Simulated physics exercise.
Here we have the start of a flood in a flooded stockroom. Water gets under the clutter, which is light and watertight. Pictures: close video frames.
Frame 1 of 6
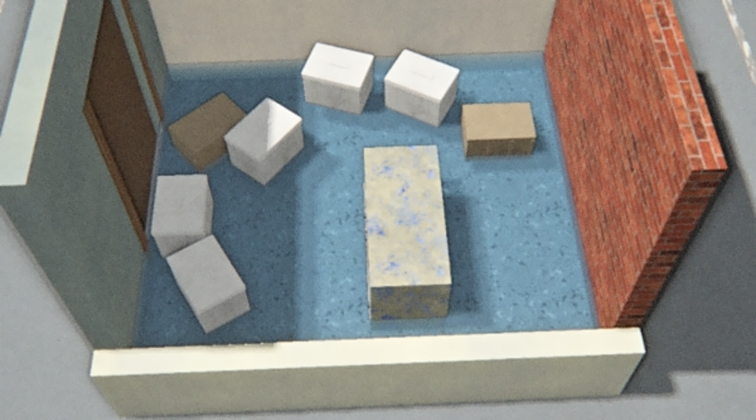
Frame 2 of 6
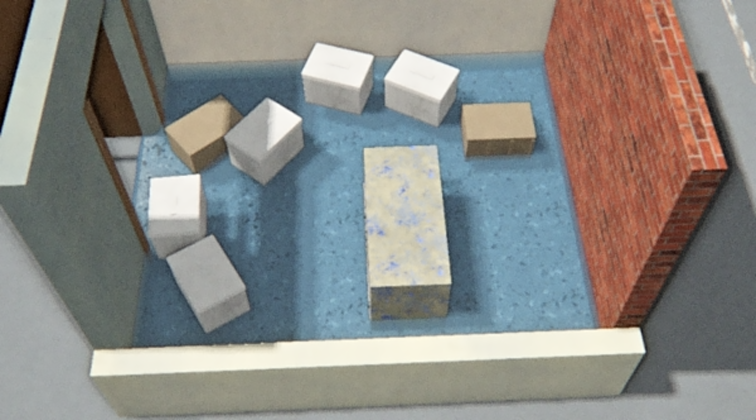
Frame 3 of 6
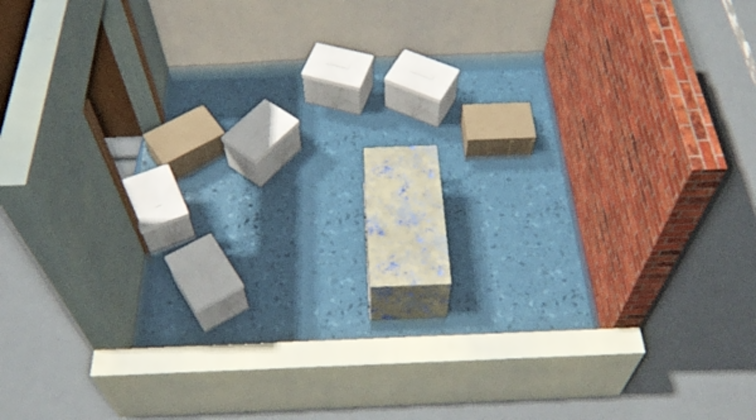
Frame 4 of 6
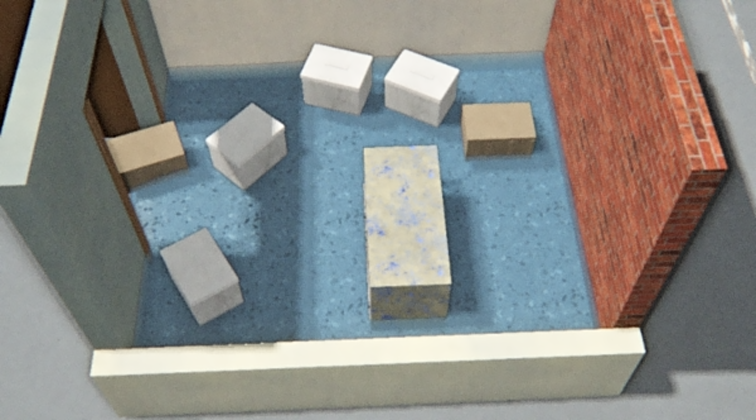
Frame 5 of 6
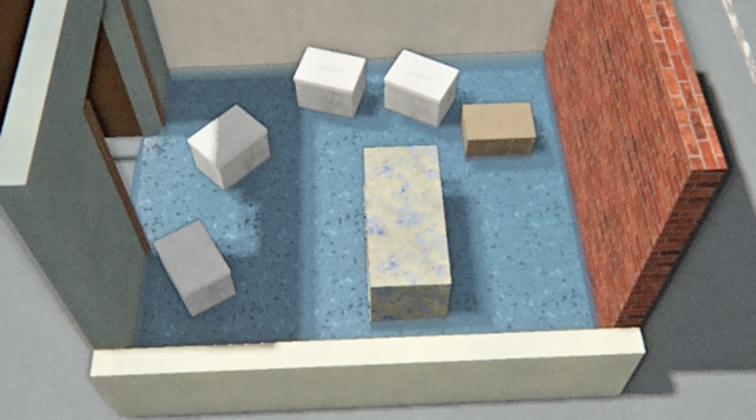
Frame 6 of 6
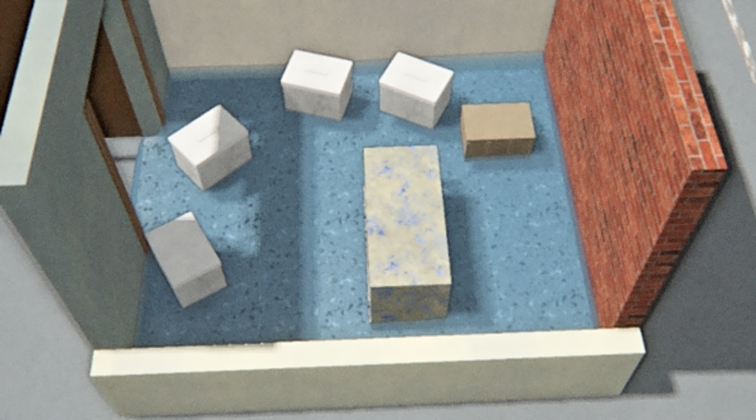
The clip opens on pale and tan boxes around a long mottled block in a flooded, blue-floored room, as a door opens at left. A white box, then a tan one, drifts out through the doorway, and the remaining pale boxes edge left while the block and right-hand tan box stay put.
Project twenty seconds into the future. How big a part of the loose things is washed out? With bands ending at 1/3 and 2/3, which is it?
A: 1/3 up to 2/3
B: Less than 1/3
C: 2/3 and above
Answer: C.
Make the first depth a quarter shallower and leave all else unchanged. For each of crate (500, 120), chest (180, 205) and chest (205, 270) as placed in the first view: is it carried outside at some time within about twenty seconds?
Object by object: Trapped; carried off; carried off.
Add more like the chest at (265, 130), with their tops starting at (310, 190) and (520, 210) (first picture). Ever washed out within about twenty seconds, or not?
Going one by one, I'd say it leaves and then it doesn't leave.
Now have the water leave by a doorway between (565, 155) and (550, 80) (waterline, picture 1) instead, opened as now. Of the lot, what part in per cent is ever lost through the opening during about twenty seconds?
Roughly 60 in a hundred.
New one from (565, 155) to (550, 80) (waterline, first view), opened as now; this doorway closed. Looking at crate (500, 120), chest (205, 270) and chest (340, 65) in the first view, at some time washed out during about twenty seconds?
Going through them, number one is flushed away, number two is held back and number three is flushed away.
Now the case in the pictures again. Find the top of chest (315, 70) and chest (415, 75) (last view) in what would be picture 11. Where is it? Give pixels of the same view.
Roughly (247, 83) and (345, 84).
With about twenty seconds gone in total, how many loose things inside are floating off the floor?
The answer is 0.
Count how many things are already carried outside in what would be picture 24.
The count is 5.
A moment on, 4 of 7 are out; 3 afloat.
Next, 5 of 7 are out; 2 afloat.
Later, 6 of 7 are out; 0 afloat.
In the end, 6 of 7 are out; 0 afloat.
